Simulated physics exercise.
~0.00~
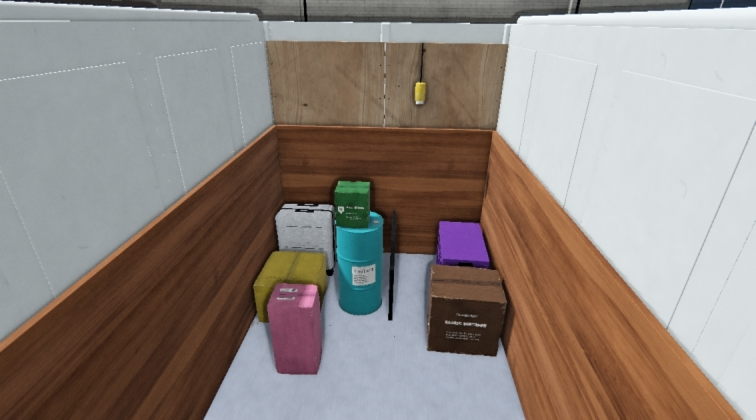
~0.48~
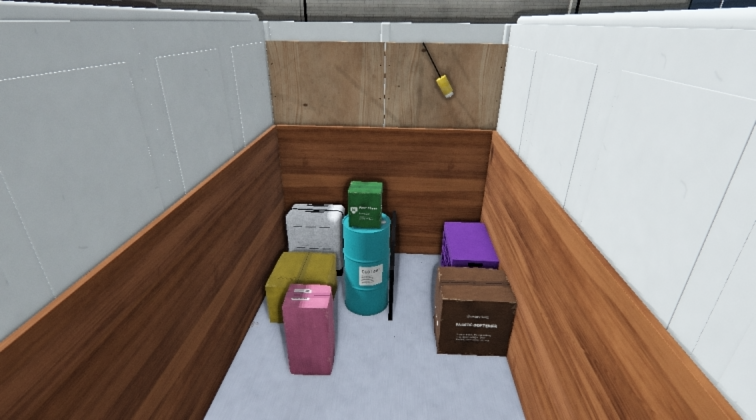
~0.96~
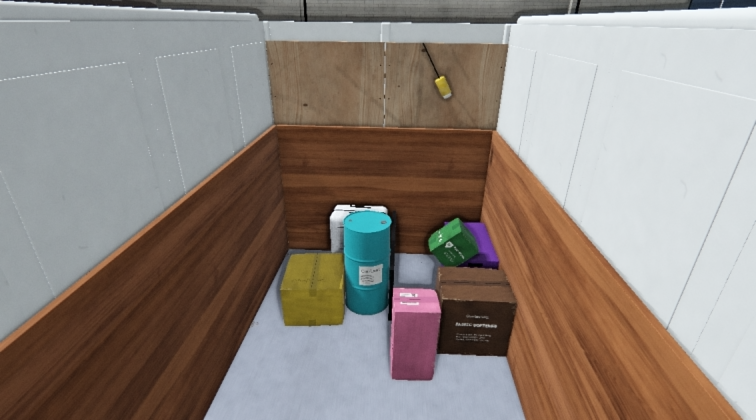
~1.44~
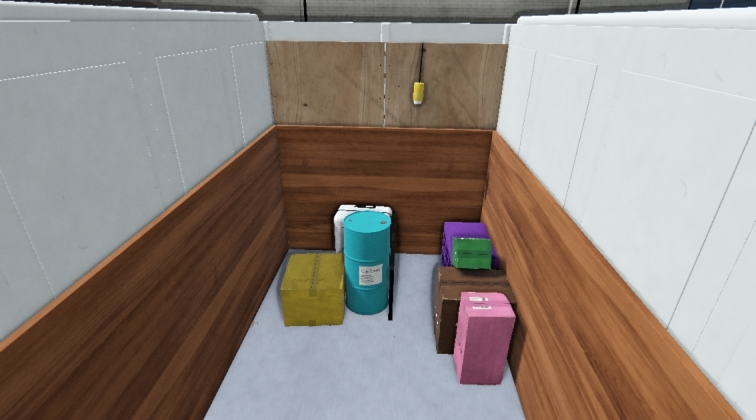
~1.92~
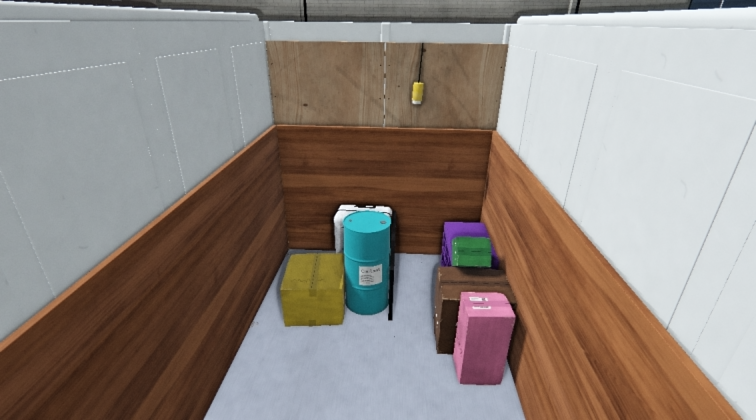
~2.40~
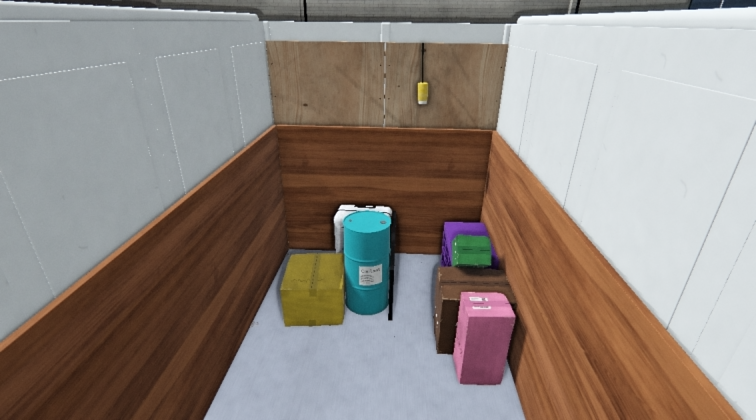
Pink box sliding right across a van's load bay as a green box drops off a turquoise drum, both settling at right.
